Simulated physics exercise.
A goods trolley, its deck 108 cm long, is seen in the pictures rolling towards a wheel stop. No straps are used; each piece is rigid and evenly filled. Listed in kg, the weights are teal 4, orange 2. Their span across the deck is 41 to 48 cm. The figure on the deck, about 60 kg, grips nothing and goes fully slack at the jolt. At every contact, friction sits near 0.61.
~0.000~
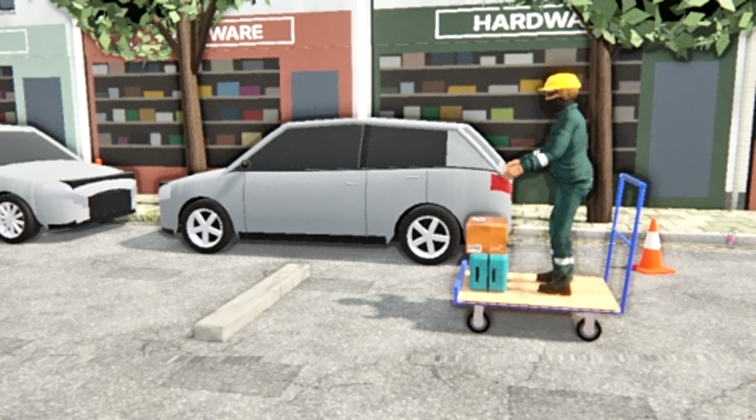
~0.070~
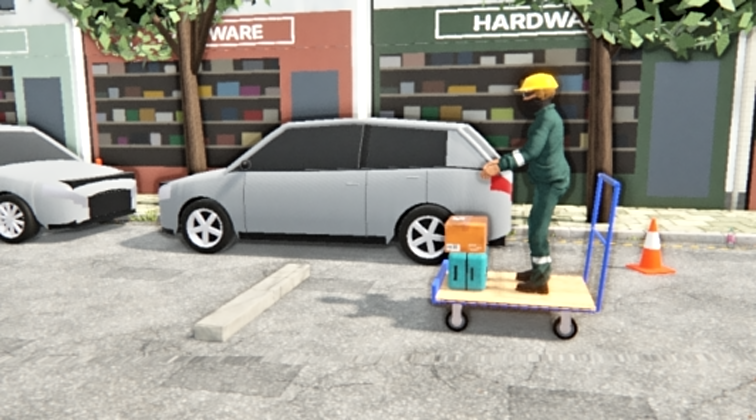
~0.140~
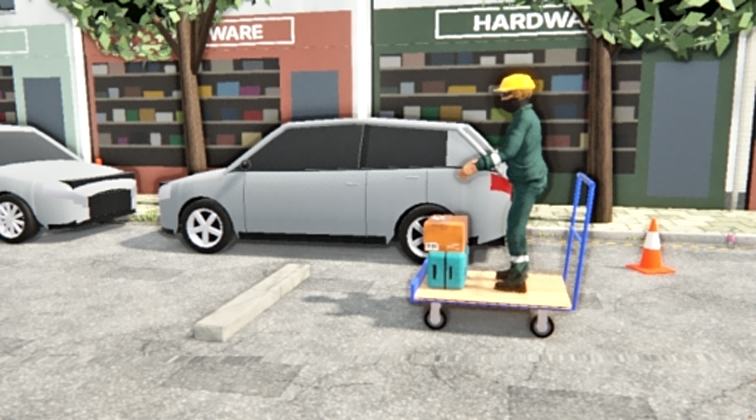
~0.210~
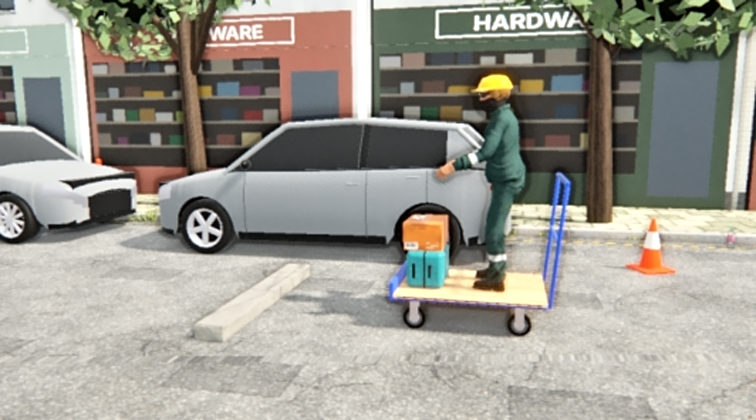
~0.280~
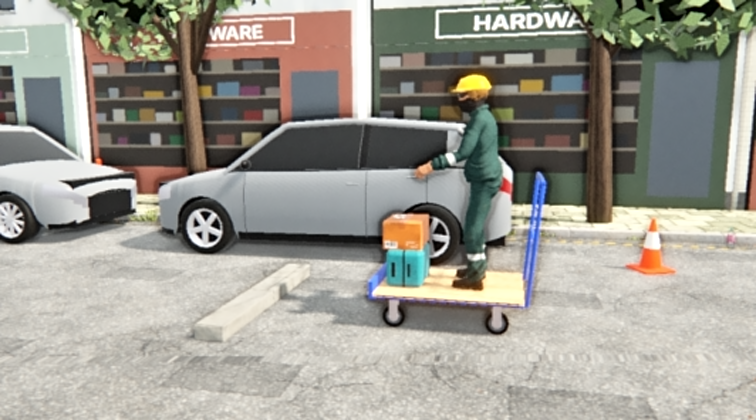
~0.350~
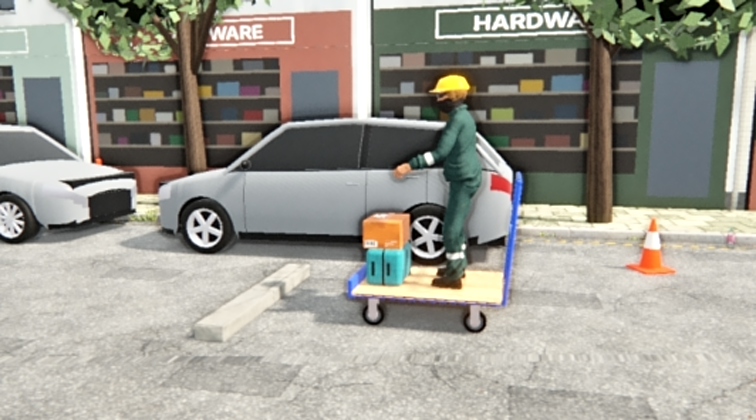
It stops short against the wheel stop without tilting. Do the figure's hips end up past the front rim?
Yes, it is separated from the deck.
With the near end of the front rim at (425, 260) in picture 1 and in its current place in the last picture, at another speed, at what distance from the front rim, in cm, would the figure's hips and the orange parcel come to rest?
Rest points: Hips at 60 cm behind, orange at 40 cm past.
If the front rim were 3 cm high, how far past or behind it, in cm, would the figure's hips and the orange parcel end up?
The hips would come to rest 90 cm past the front rim, the orange one 120 cm past it.
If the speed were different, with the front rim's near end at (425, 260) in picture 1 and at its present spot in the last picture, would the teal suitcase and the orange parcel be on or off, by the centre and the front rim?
Result: Teal secure, orange gone.
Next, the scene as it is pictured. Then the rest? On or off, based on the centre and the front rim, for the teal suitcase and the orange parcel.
Result - teal: Stays; orange: Goes over.
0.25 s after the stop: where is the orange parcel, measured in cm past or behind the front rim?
Roughly 25 cm past it.
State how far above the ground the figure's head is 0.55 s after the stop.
Height: Approx. 60 cm up.
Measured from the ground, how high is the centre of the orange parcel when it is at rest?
10 cm.
Impact comes at 0.73 s.
After 0.98 s the figure's hips are 29 cm behind the rim, near (295, 201) in the last picture's view.
After 1.28 s the figure's hips are 1 cm behind the rim, near (264, 227) in the last picture's view.
After 1.73 s the figure's hips are 15 cm past the rim, near (247, 273) in the last picture's view.
When all is still (4.1 s), past the rim, orange parcel and the figure's hips; behind it, teal suitcase.
